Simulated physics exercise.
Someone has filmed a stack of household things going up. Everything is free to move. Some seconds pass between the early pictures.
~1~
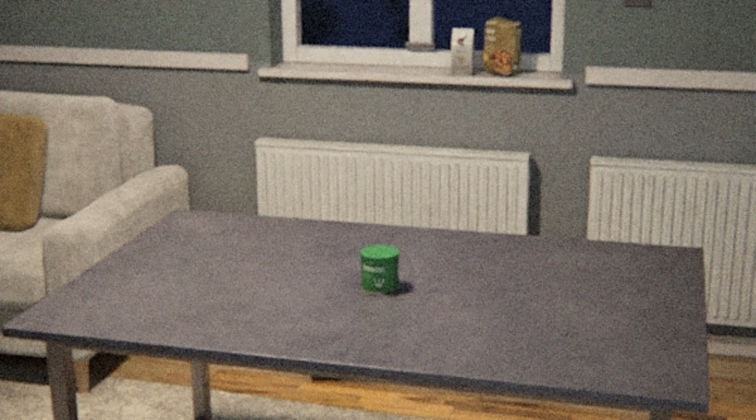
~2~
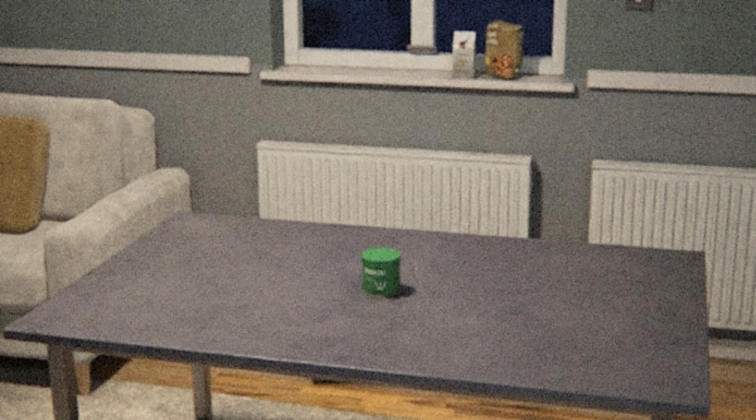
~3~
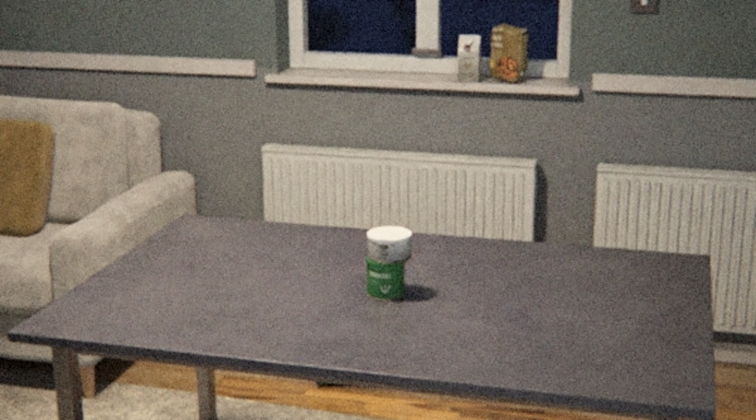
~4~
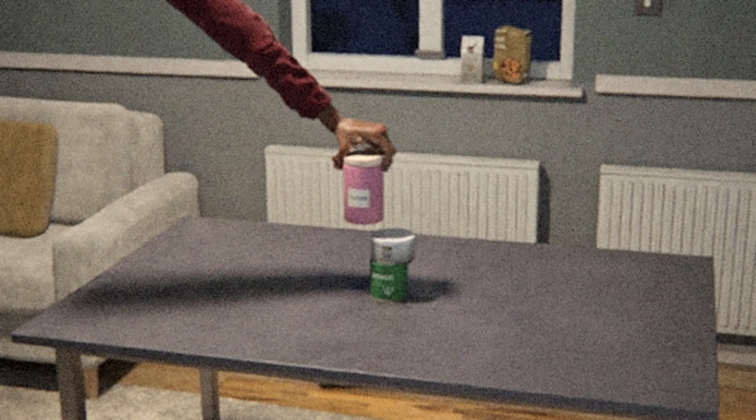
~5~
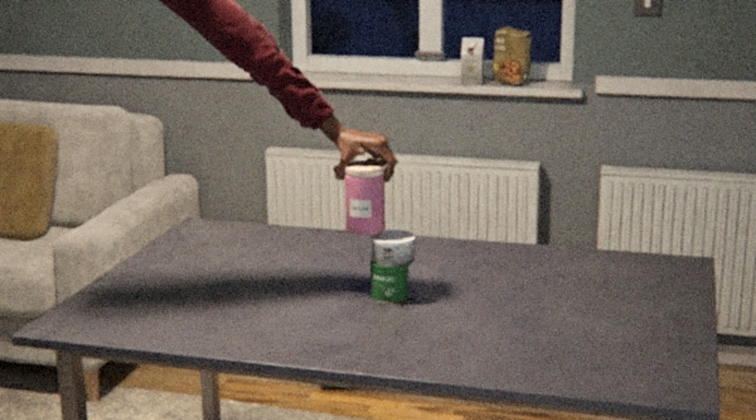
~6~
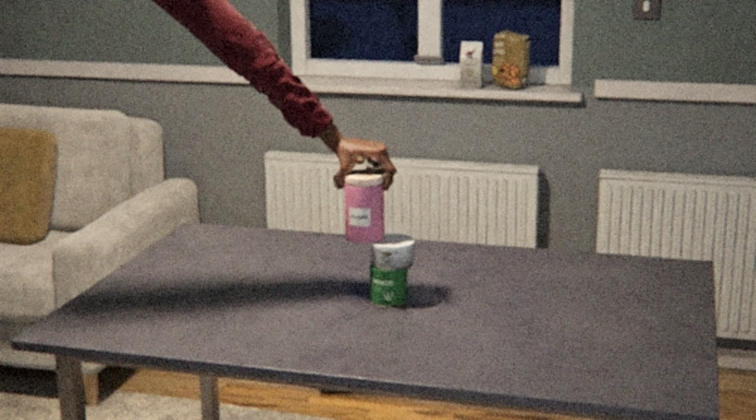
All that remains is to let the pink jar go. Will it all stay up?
It comes apart.
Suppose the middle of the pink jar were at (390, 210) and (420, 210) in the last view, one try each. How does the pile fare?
First, it stays up; second, it gives way.
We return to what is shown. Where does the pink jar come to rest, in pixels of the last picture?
Near (304, 275).
Then, 0.30 s after the last picture, pink jar tipped 30° from how it was near (349, 212).
Then, 0.50 s after the last picture, pink jar now fallen.
Then, 1.60 s after the last picture, nothing new.
At rest, fallen, pink jar; the other 2 in place. Seen from the same camera at the end, pink jar near (304, 275). The pile gives way.
